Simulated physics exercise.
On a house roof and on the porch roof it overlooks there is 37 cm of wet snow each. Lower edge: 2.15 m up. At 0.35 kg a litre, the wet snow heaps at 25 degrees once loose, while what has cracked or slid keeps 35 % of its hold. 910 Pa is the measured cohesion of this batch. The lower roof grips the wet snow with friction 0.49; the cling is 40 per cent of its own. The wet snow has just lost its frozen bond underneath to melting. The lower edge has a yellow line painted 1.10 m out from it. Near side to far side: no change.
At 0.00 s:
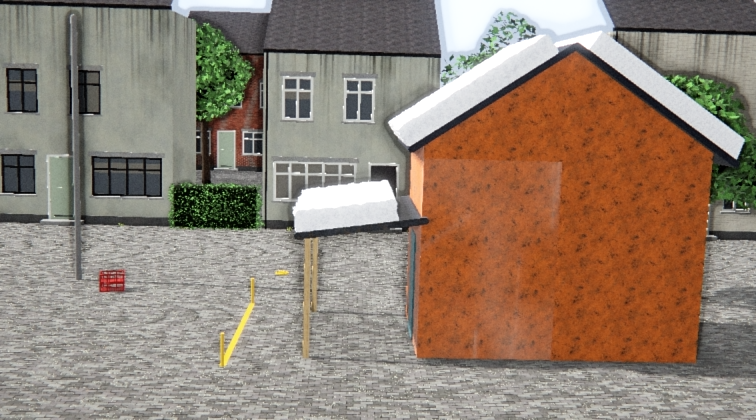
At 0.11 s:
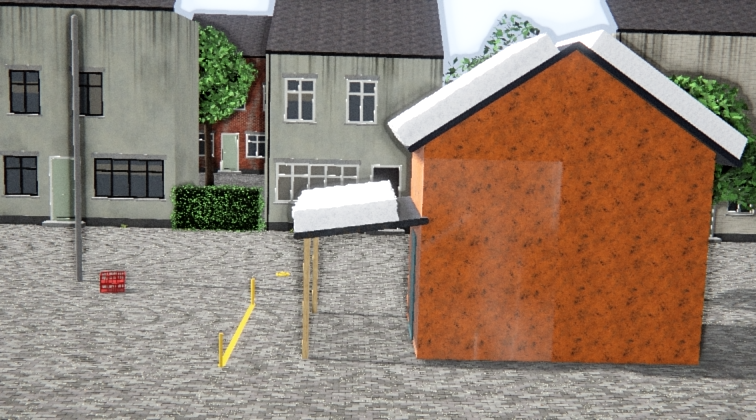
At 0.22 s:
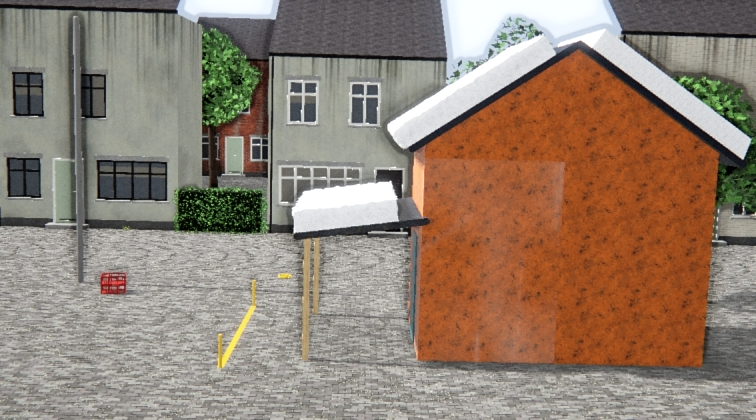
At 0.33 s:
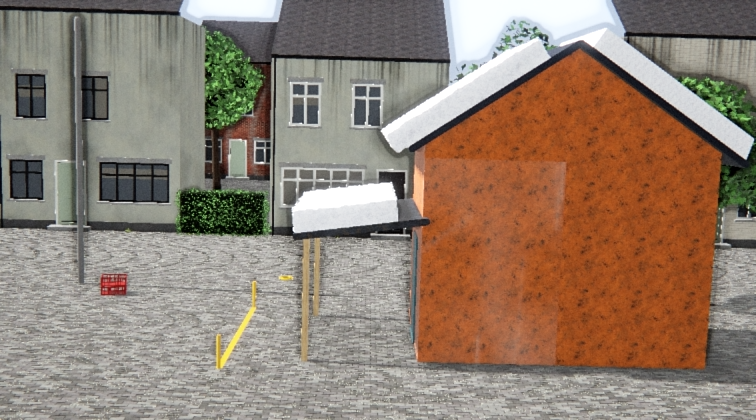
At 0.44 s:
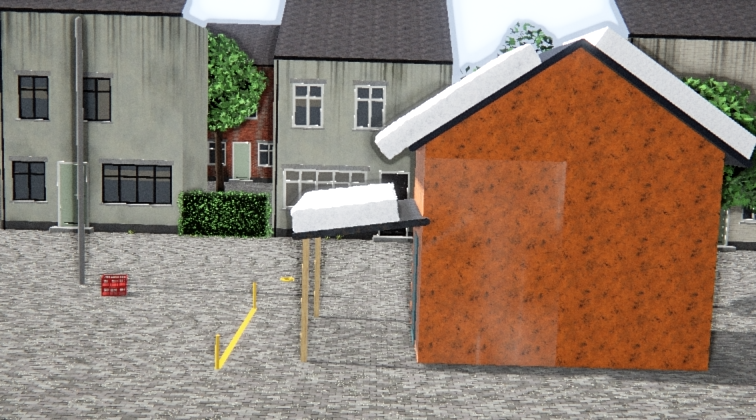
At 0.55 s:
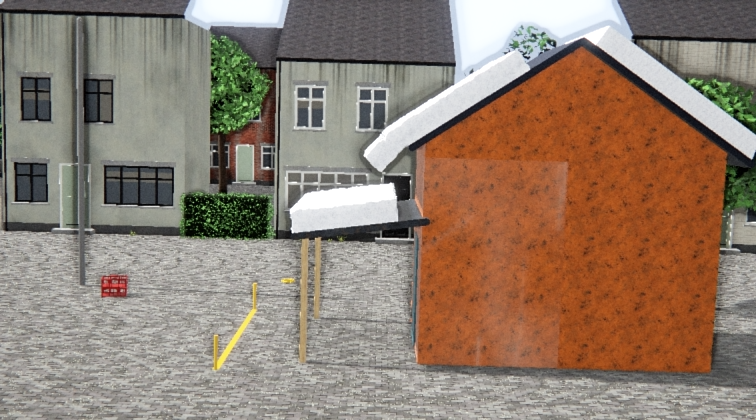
The thick white snow on the left slope of the orange house's roof slid slowly down and left in one slab, reaching out over the lower porch, while the snow on the porch roof barely moved.
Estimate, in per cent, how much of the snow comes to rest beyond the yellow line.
I would say roughly 38 per cent.
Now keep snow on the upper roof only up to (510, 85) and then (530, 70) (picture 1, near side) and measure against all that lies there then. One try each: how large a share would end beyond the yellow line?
Respectively 20 % and 30 %.
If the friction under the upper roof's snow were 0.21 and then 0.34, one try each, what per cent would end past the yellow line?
One try each gives 30 % and then 20 %.
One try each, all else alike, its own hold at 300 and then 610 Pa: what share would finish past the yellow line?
Try one gives 50 per cent, try two gives 45 per cent.
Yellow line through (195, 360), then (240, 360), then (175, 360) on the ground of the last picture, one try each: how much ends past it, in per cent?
The three tries give 30 %, 45 % and 20 % in turn.
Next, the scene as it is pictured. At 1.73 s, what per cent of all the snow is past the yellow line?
Roughly 14 per cent.
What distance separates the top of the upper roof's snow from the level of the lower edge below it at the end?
0.7 m or so.
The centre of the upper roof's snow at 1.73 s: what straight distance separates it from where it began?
Straight-line shift: Roughly 4.2 m.
After 1.09 s, none is below the lower edge and 0 % is past the line.
After 1.73 s, 28 % is below the lower edge and 13 % is past the line.
After 2.36 s, 55 % is below the lower edge and 37 % is past the line.
After 3.00 s, 55 % is below the lower edge and 38 % is past the line.
After 3.10 s, 55 % is below the lower edge and 38 % is past the line.
